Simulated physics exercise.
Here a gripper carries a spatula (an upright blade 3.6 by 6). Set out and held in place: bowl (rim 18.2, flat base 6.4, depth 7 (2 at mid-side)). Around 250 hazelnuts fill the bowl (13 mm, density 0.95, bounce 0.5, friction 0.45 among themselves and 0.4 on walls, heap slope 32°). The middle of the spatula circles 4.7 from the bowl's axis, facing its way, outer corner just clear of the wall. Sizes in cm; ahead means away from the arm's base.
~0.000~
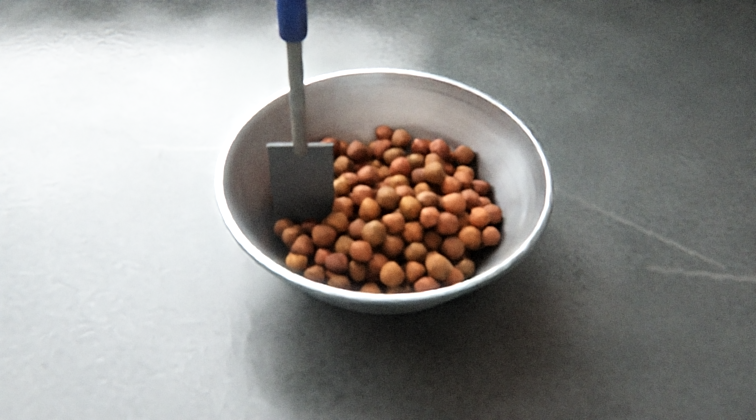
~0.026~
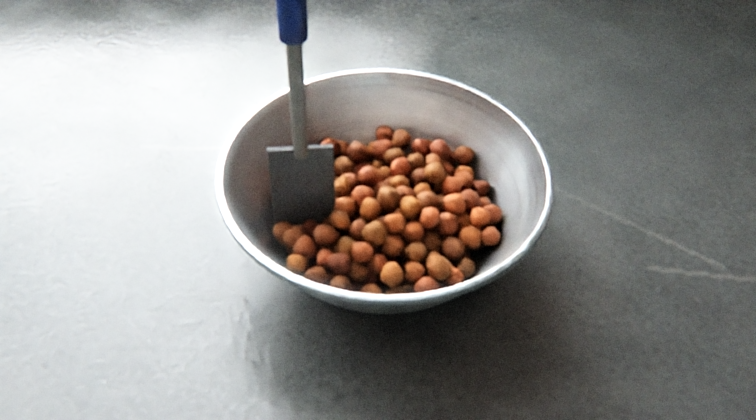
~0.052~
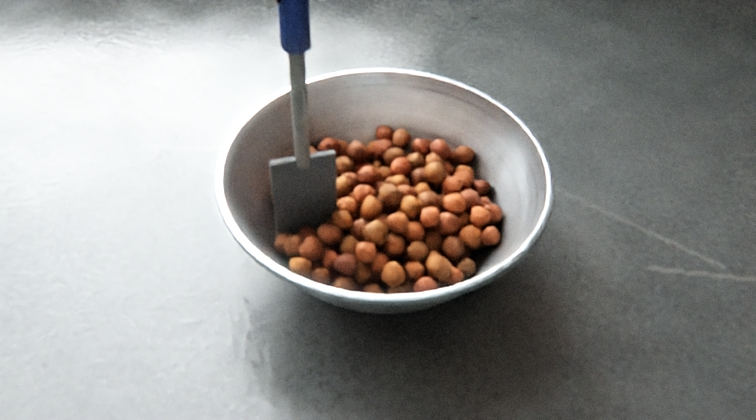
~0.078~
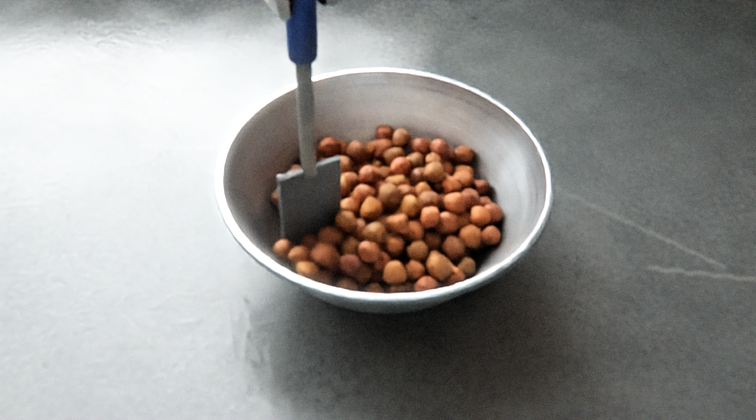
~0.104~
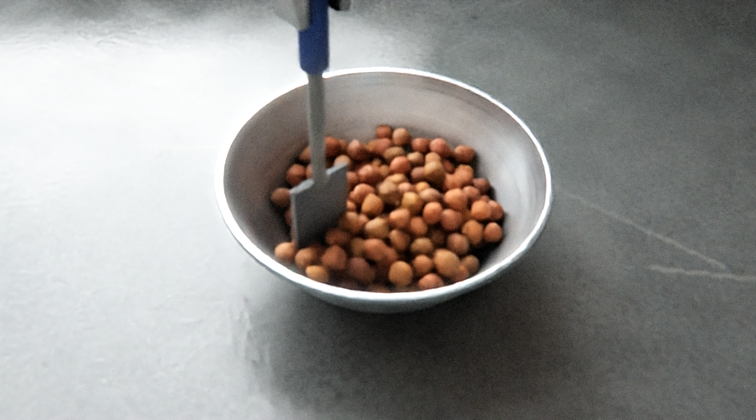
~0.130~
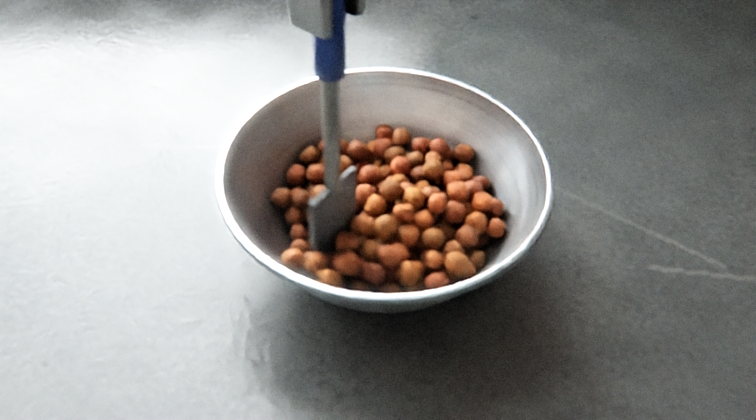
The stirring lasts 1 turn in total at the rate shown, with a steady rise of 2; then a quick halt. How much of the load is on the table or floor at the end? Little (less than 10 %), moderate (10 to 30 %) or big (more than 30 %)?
A little share, less than 10 %, ends on the table or floor.
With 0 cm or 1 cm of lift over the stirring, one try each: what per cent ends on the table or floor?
Some 10 and 5 per cent.
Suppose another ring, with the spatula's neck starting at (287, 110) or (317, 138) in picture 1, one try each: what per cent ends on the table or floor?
About 0 and 0 per cent.
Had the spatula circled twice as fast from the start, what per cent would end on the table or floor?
It would be near 15 per cent.
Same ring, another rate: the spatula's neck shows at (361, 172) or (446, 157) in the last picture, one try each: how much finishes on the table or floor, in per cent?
About 5 and 25 per cent.
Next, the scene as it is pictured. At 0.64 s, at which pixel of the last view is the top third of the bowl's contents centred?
Around (336, 151).
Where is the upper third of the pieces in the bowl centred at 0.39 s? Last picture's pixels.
Around (462, 169).
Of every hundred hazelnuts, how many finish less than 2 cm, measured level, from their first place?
About 50 per cent.
After 0.39 s, 171° round, highest piece 9 above the table; 247 in the bowl, 1 in flight or on the tool.
After 0.64 s, 291° round, highest piece 8 above the table; 237 in the bowl, 9 on the table or floor, 2 in flight or on the tool.
After 0.97 s, 0° round, highest piece 6 above the table; 237 in the bowl, 11 on the table or floor.
After 1.67 s, 0° round, highest piece 6 above the table; 237 in the bowl, 11 on the table or floor.
At rest, 237 in the bowl, 11 on the table or floor. That is 4 % on the table or floor.
